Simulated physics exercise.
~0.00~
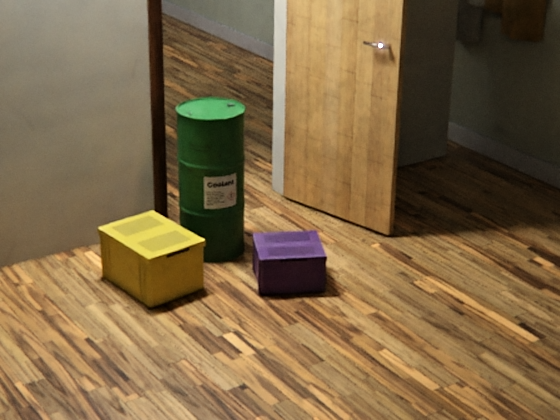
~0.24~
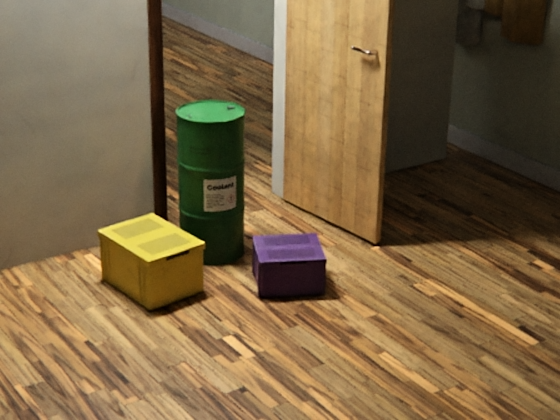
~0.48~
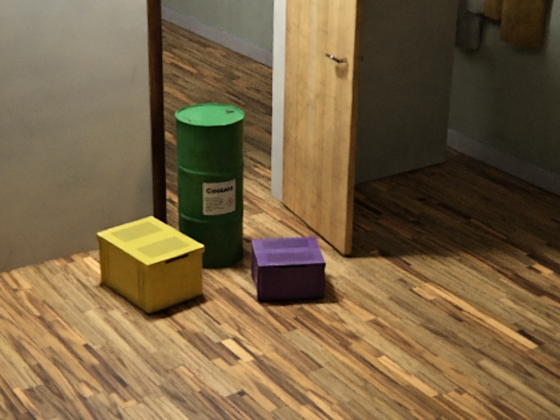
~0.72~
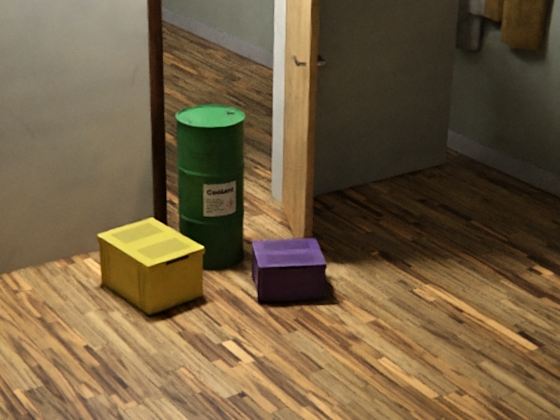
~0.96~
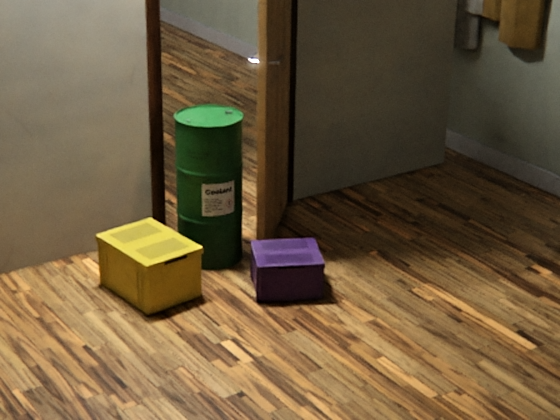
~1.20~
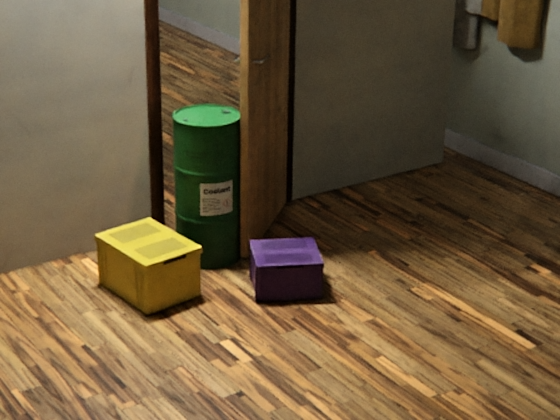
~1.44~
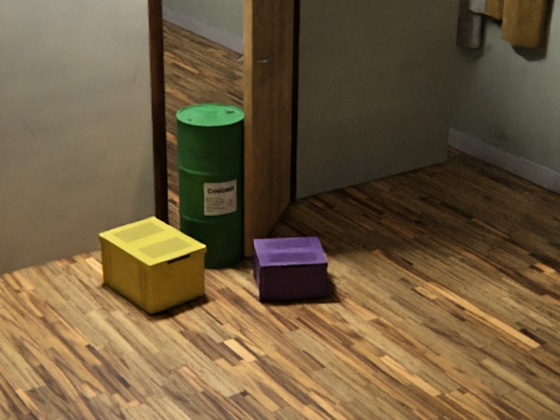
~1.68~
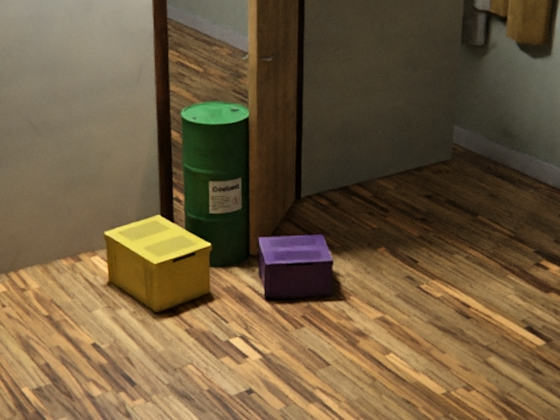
At the start, a wooden door stands wide open in a doorway, with a green drum, a yellow box and a purple box sitting on the striped wood floor near the opening. The door begins to swing to the left, and its broad face narrows as its free edge moves toward the drum. It keeps turning until it is seen nearly edge-on, close behind the drum and the purple box. There it stops short of closing and stays still, while the view sways slightly. At the end, the door remains partly open, with the drum and both boxes still in place.
